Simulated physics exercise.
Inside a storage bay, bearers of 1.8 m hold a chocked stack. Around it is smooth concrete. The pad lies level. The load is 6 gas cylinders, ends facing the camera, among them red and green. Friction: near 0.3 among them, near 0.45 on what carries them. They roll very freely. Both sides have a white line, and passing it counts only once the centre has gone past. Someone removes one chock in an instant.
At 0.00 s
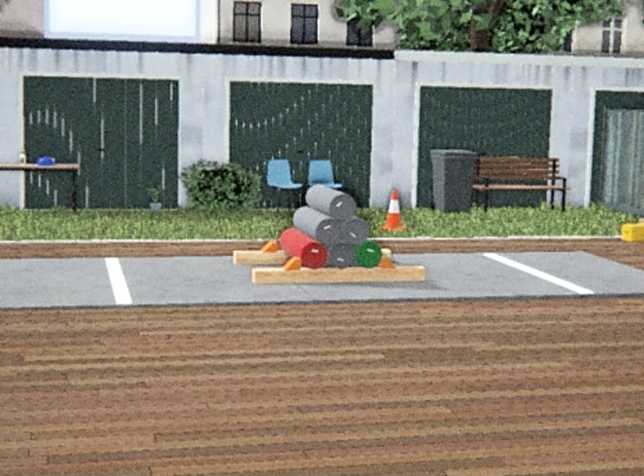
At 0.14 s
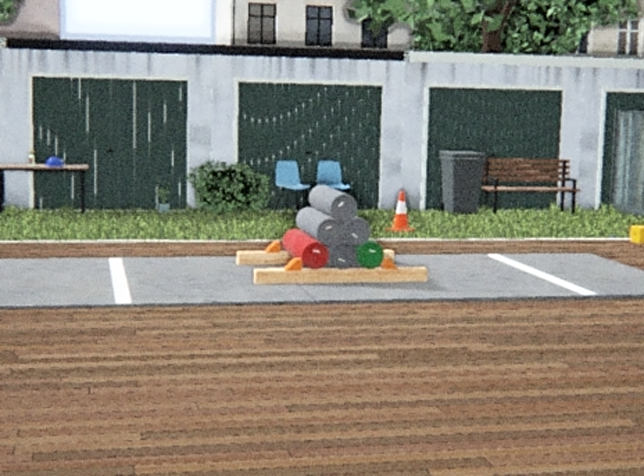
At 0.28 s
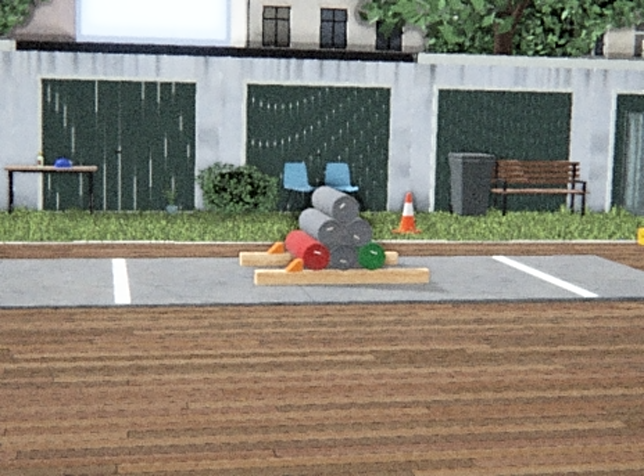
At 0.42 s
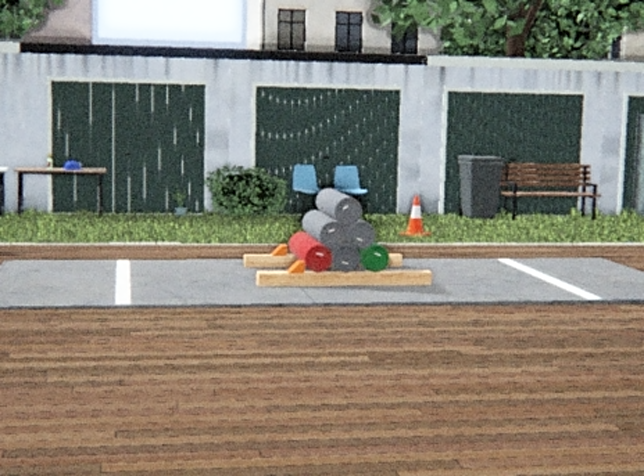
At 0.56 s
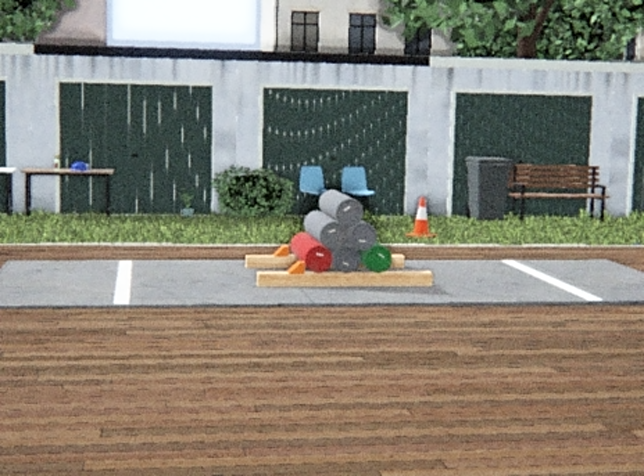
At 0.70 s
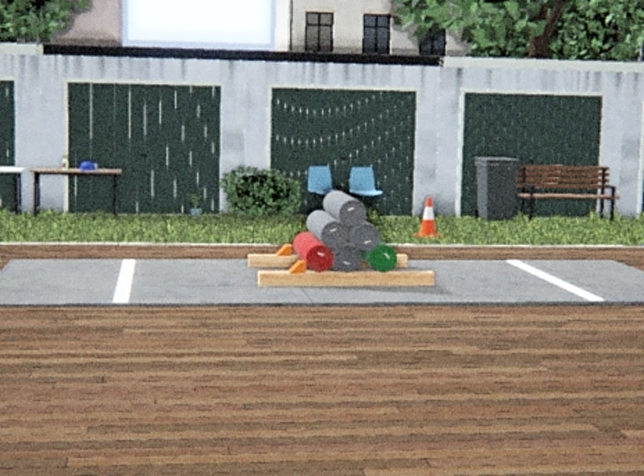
Outdoor yard with stacked grey, red and green cylinders, the view drifting, the right orange chock vanishing, then the green edging right.
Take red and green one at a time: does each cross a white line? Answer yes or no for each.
Red: No, green: Yes.
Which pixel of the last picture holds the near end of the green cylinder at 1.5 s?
(431, 259), more or less.
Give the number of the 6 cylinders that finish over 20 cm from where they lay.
Counted: 3.
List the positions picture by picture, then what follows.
The first frame shows red (314, 256), green (369, 255); both chocks in; lines at (120, 287) and (551, 278); the pad is level; 3 of the 6 form the bottom row.
The second frame shows red (316, 256), green (371, 256).
The third frame shows red (317, 257), green (372, 257); right chock gone.
The fourth frame shows red (319, 259), green (376, 259).
The fifth frame shows red (319, 259), green (379, 259).
The sixth frame shows red (320, 259), green (384, 259); lines at (124, 286) and (566, 285).
By 1.5 s, red is on the bearers, 60 cm from the bearers' left end; green is on the bearers, 5 cm from the bearers' right end, rolling right; 0 of 6 have crossed.
By 2.6 s, green is off the bearers, 65 cm short of the right line, rolling right; as before, red; 0 of 6 have crossed.
By 3.8 s, green is past the right line; as before, red; 1 of 6 has crossed.
Finally (6.2 s), red is on the bearers, 60 cm from the bearers' left end; green is past the right line; 1 of 6 has crossed.
